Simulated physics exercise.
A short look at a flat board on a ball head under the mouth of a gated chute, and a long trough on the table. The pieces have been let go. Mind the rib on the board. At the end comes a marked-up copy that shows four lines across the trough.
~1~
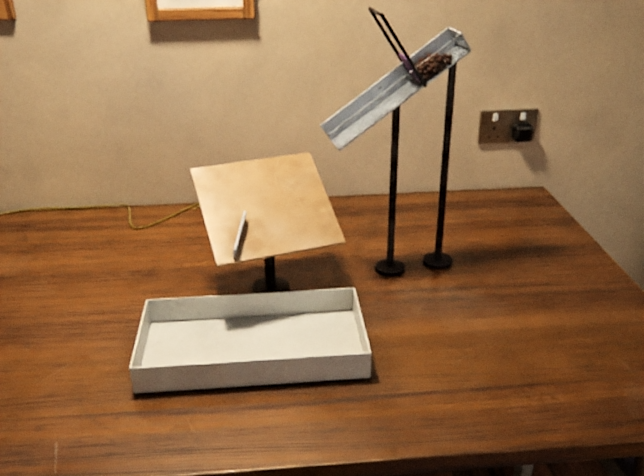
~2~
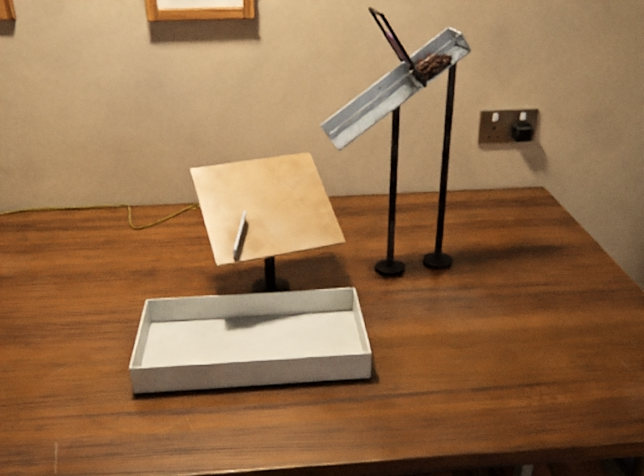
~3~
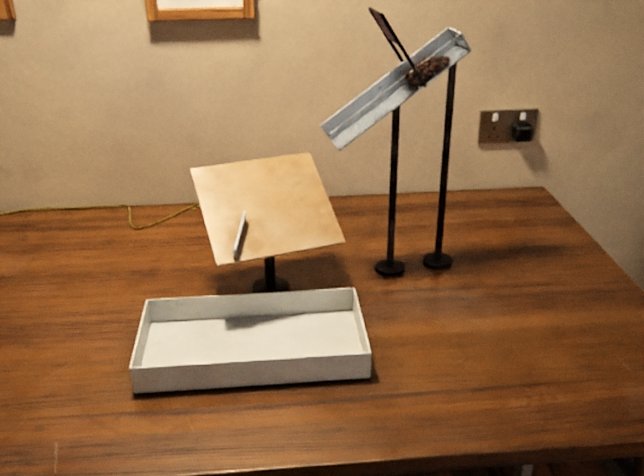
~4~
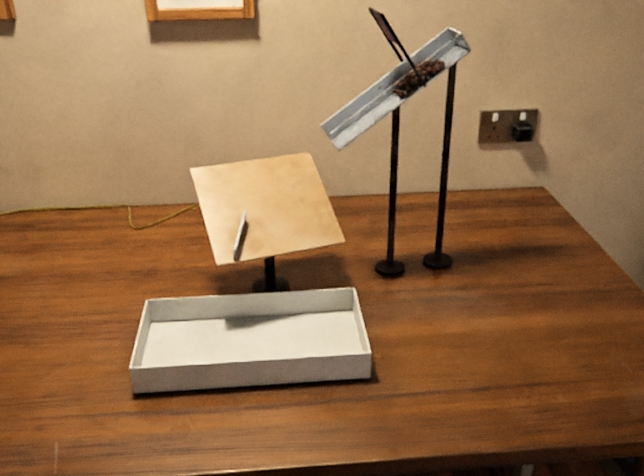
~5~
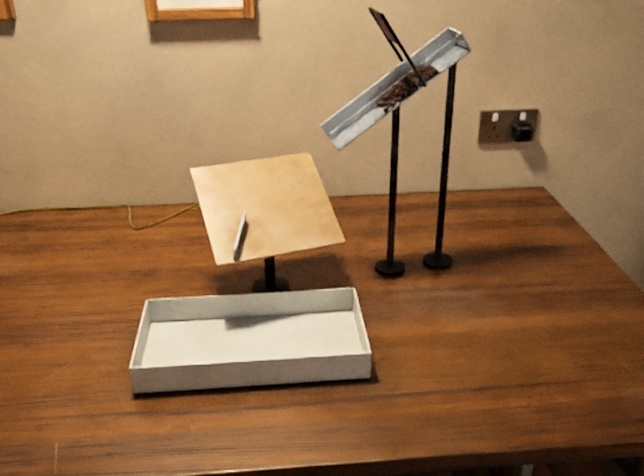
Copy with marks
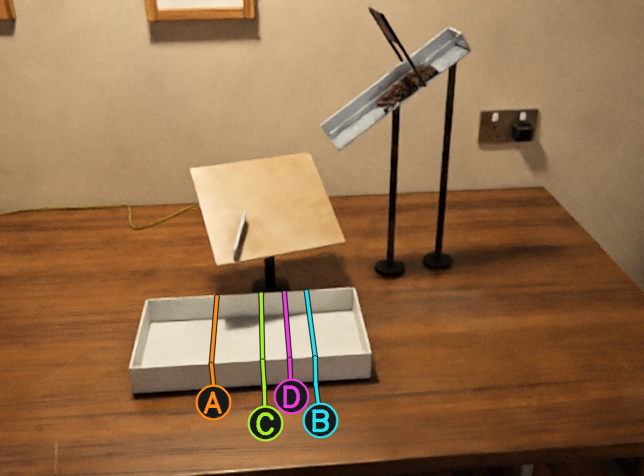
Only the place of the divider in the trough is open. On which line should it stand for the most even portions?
The best line is C.
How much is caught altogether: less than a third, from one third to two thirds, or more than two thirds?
More than two thirds.
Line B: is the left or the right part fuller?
Left.
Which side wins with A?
More lands on the right.
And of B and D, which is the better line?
That would be D.
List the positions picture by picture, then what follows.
In the first picture, load behind the gate at (427, 64), allspice berries; lip of the chute at (335, 146), sloping gently.
In the second picture, middle of the board at (267, 205), tilted fairly steeply; middle of its low edge at (283, 253); of its high edge at (251, 160).
In the third picture, front corners of the trough at (130, 368) and (370, 353), empty; front of the load at (412, 83).
In the fourth picture, middle of the load at (419, 79); its front at (401, 96), about a quarter of the way to the lip; rib from (245, 211) to (235, 250).
In the fifth picture, middle of the load at (410, 86); its front at (378, 104), about half of the way to the lip.
On the marked copy, line A crosses the front rim at (211, 363); line B crosses the front rim at (315, 356); line C crosses the front rim at (262, 360); line D crosses the front rim at (289, 358).
If A is chosen, of what is caught, a small part on the left of the divider, nearly all on the right.
If B is chosen, of what is caught, nearly all on the left of the divider, a small part on the right.
If C is chosen, of what is caught, about two thirds on the left of the divider, about a third on the right.
If D is chosen, of what is caught, most on the left of the divider, about a quarter on the right.
